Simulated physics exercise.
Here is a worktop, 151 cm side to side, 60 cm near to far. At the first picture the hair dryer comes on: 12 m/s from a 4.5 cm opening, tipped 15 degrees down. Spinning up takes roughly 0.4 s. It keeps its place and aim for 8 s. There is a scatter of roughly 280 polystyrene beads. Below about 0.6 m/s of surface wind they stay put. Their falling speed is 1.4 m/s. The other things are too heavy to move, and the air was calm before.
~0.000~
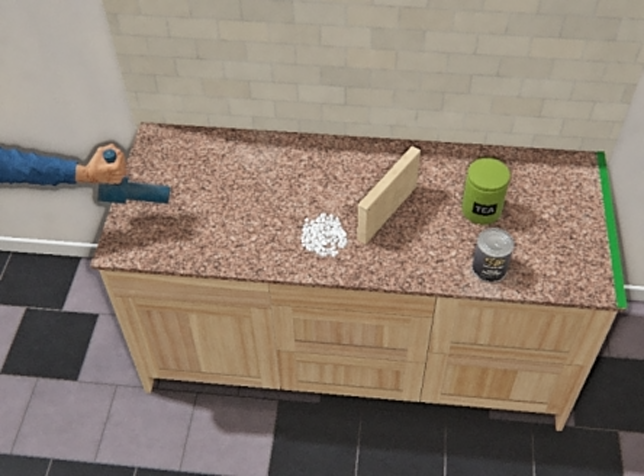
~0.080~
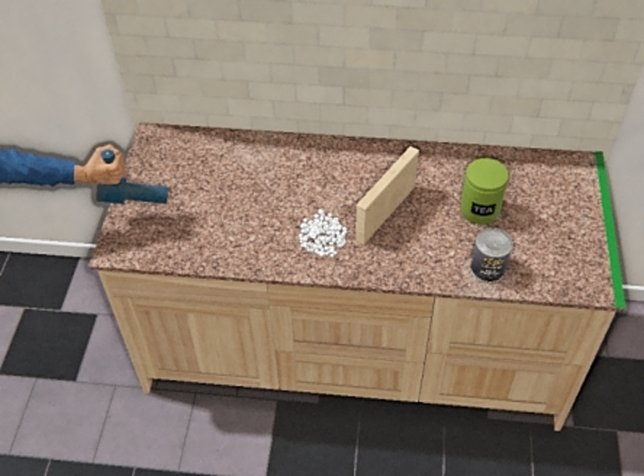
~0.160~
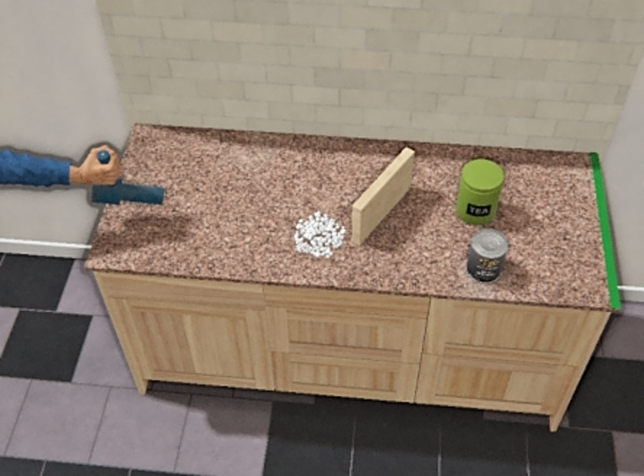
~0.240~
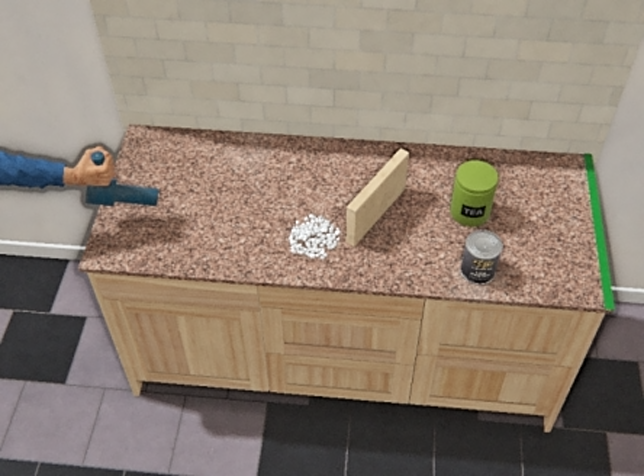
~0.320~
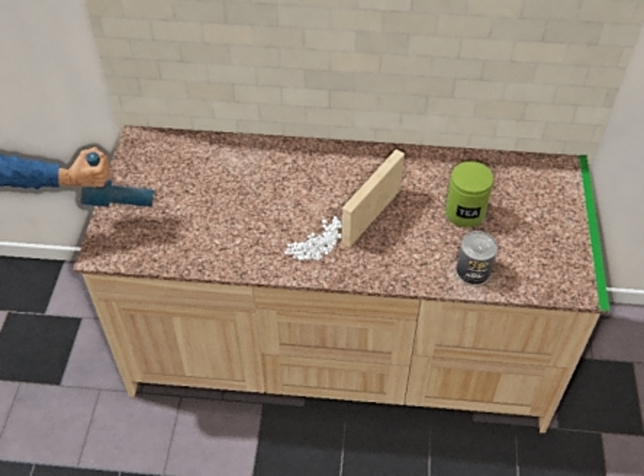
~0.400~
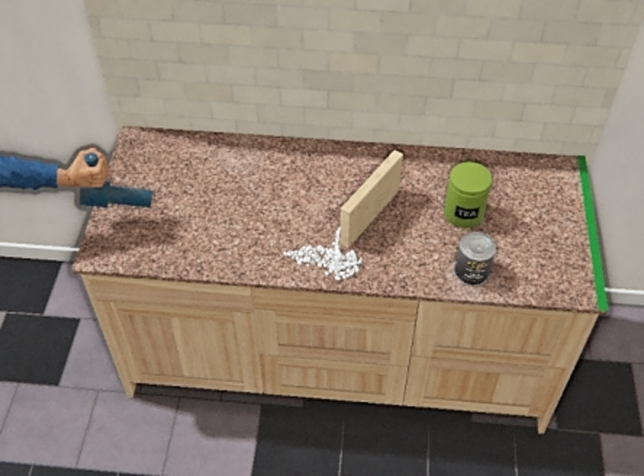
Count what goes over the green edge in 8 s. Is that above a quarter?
More than a quarter over the green edge: No.
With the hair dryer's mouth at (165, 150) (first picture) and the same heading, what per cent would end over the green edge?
In that case some 0 per cent.
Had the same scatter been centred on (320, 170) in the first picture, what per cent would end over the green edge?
It would be near 100 %.
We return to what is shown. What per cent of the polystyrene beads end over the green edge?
About 10 %.
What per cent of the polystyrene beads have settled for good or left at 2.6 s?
Some 100 per cent.
After 1.6 s, 1 % are on the move or not yet settled, 9 % are over the green edge.
After 2.6 s, 1 % are on the move or not yet settled, 9 % are over the green edge.
After 4.4 s, 0 % are on the move or not yet settled, 9 % are over the green edge.
After 8.0 s, at the end, 9 % are over the green edge.
